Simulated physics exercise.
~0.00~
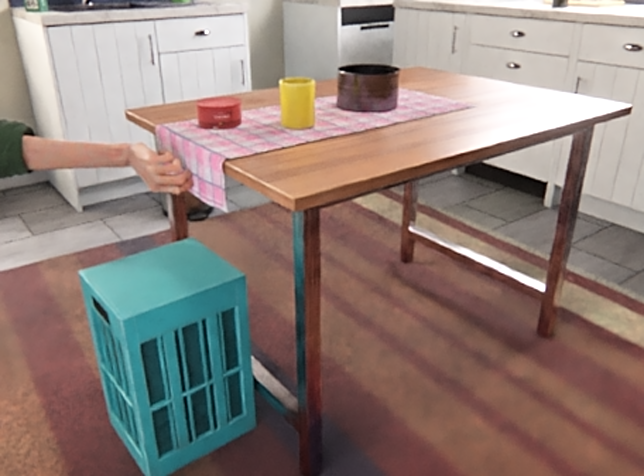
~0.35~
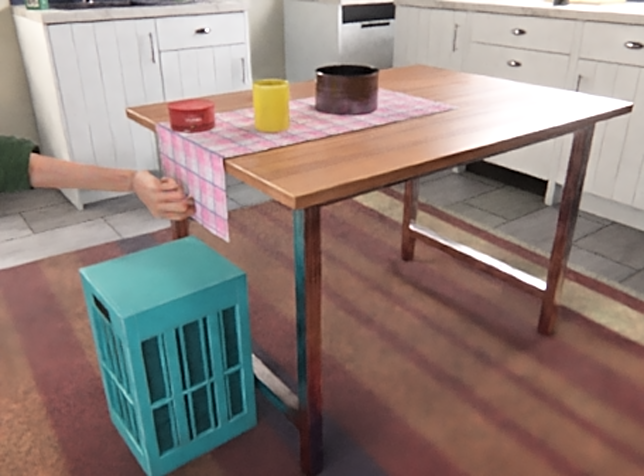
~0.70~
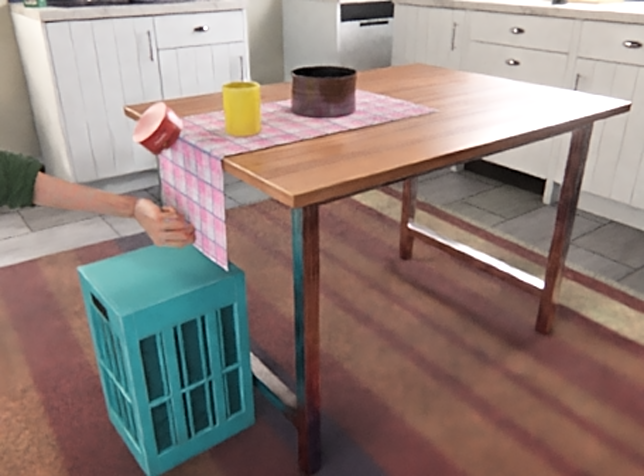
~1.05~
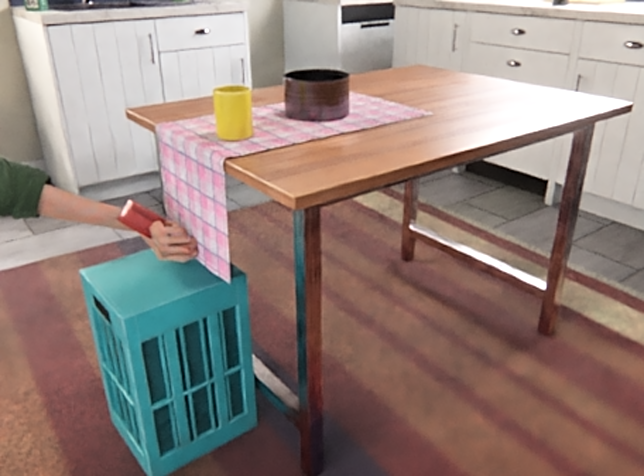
A hand tugging a pink checked tablecloth down over a table's left end, the red tub tipping off, yellow mug staying on.
